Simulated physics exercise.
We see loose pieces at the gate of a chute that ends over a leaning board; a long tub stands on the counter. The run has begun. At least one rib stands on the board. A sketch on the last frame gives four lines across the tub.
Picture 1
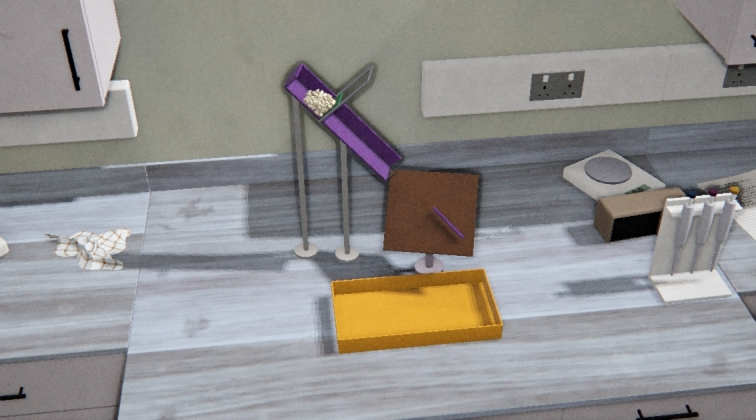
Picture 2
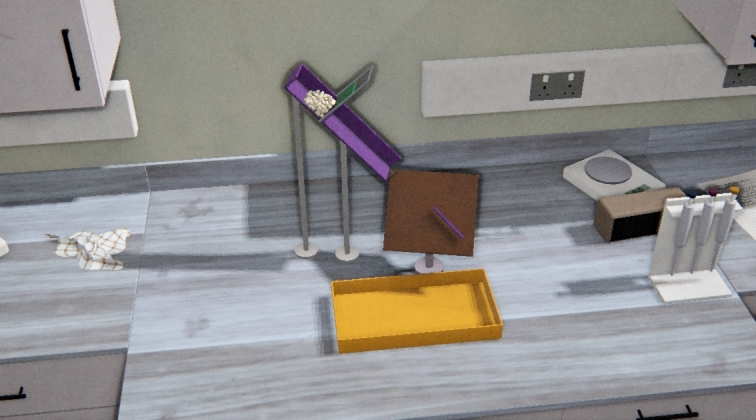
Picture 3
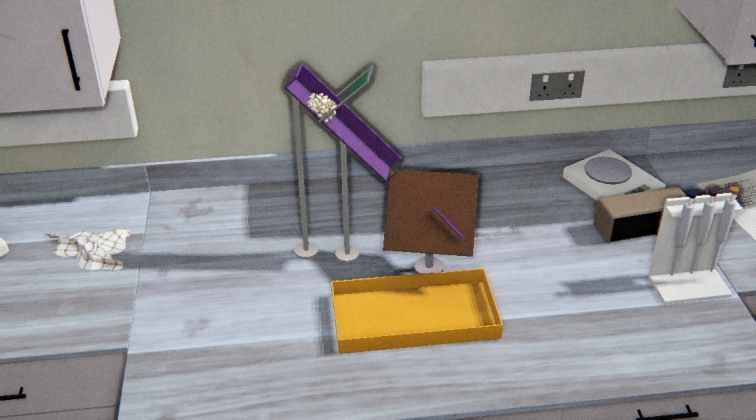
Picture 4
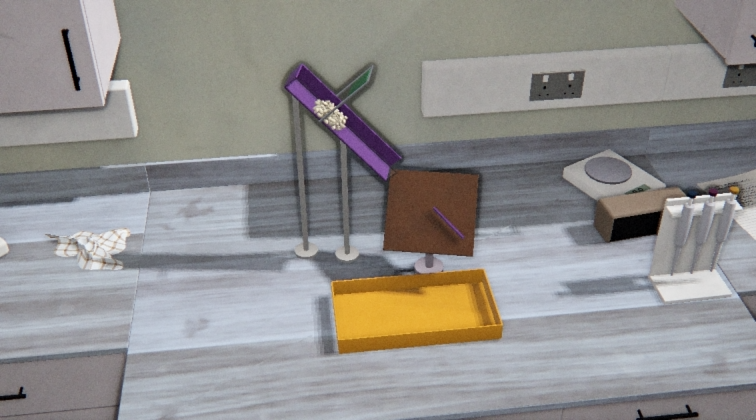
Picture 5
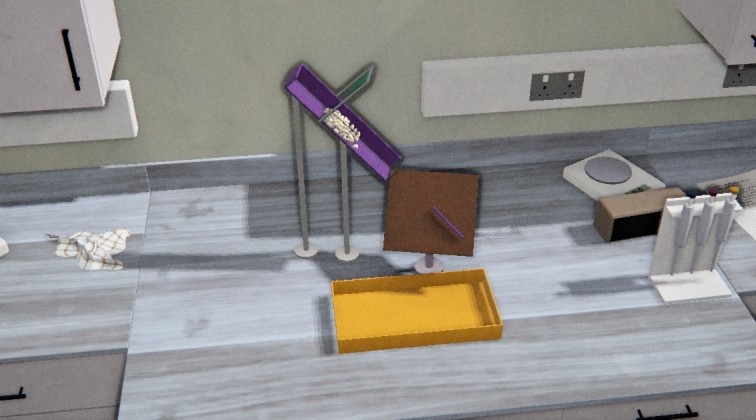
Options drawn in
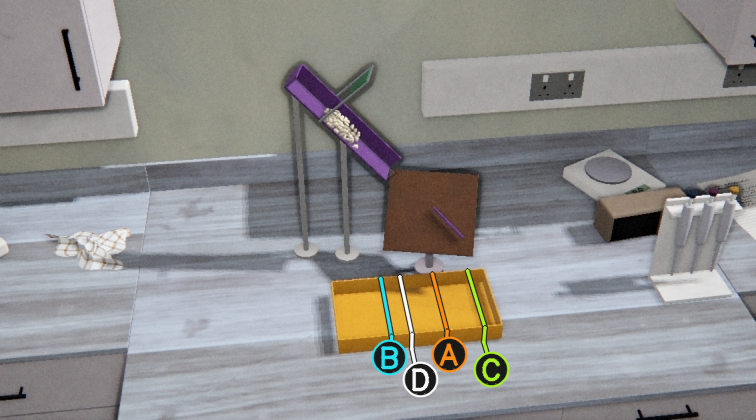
White beans slide slowly down a sloping purple chute after a green gate swings up, stretching out as they near its middle, while a brown leaning board with a purple rib and an empty yellow tub stay still.
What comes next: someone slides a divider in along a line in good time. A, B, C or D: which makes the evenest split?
A.
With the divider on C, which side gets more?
More lands on the left.
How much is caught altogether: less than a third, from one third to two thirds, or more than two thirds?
About that: More than two thirds.
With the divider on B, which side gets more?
More lands on the right.
On the marked copy, line A crosses the front rim at (447, 330); line B crosses the front rim at (391, 335); line C crosses the front rim at (484, 326); line D crosses the front rim at (411, 333).
For line A, of what is caught, about a third on the left of the divider, about two thirds on the right.
For line B, of what is caught, none on the left of the divider, all on the right.
For line C, of what is caught, most on the left of the divider, a small part on the right.
For line D, of what is caught, a stray few on the left of the divider, nearly all on the right.
